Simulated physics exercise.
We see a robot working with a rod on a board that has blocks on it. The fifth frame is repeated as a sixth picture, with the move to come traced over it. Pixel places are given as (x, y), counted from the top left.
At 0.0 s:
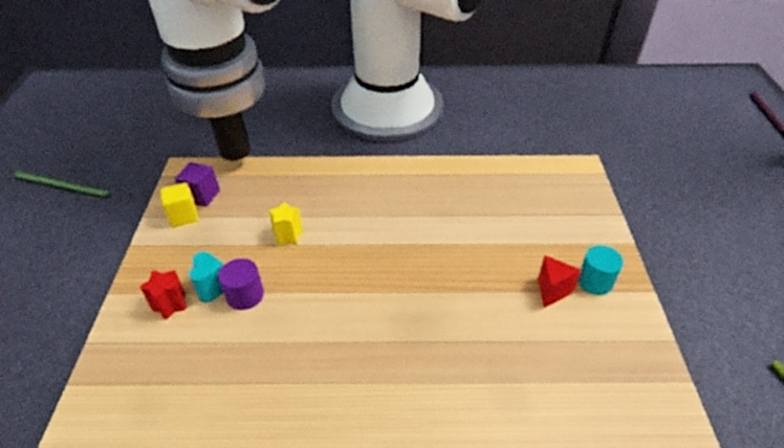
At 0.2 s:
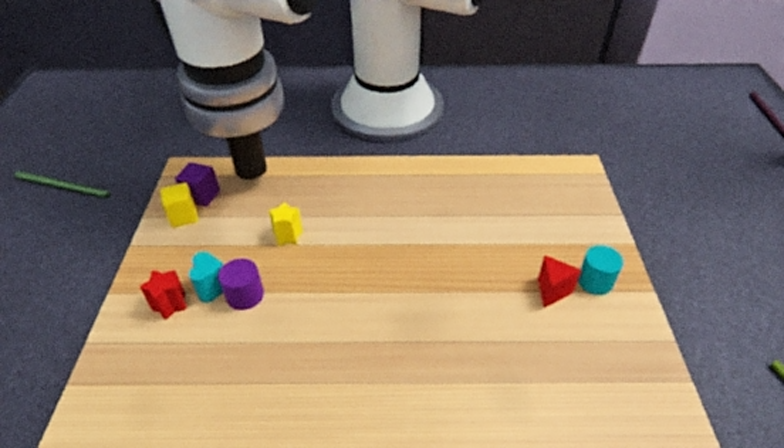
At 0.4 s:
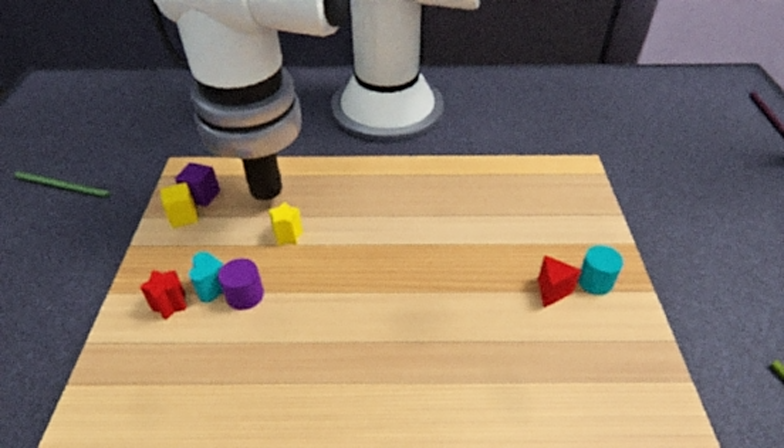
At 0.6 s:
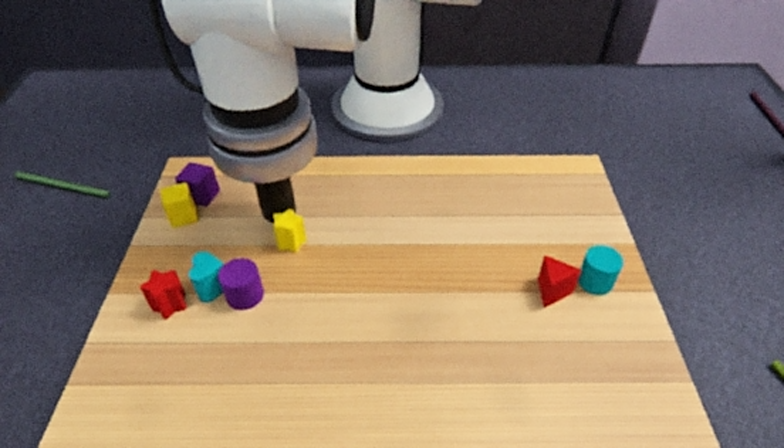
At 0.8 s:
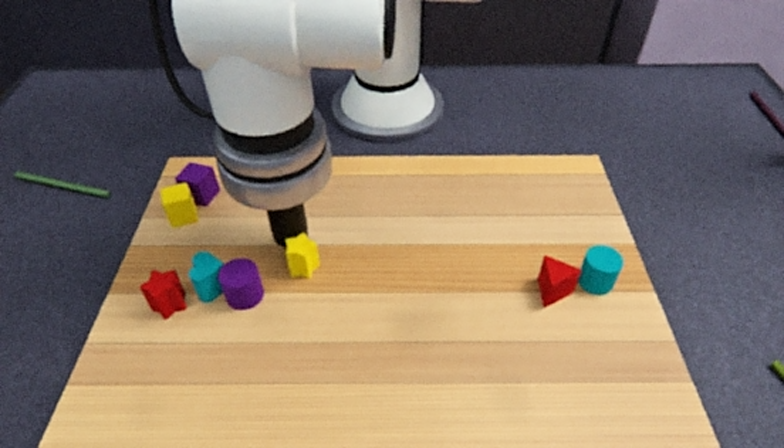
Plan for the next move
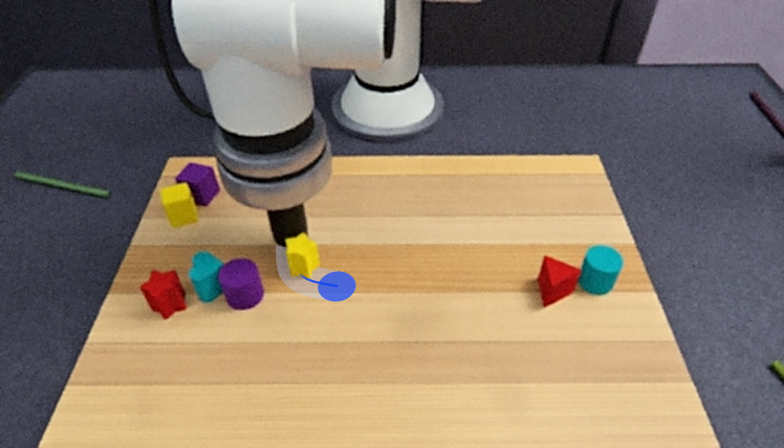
On a wooden board scattered with small colored blocks, a robot arm moves its dark rod forward and slightly right from the back left edge, then pushes the yellow star block a short way toward the purple round block's right side.
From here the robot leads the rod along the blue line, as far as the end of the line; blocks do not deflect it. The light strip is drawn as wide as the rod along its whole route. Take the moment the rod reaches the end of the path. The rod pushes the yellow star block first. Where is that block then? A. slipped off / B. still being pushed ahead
Correct choice: A.
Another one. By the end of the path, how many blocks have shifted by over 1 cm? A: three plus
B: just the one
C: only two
The answer is B.
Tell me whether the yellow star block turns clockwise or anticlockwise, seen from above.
If we look at it from overhead, the yellow star block pivots clockwise.
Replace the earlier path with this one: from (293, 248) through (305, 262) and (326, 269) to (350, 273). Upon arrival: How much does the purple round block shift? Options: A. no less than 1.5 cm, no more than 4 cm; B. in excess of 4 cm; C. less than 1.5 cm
C.
Path on the board, from (293, 248) over (296, 267) and (312, 281) to (337, 286).
On the path given first. Halfway along, rod (299, 263); yellow star block (311, 273).
At the end, rod (335, 274); purple round block in place; yellow star block (333, 289), turned 25° clockwise.
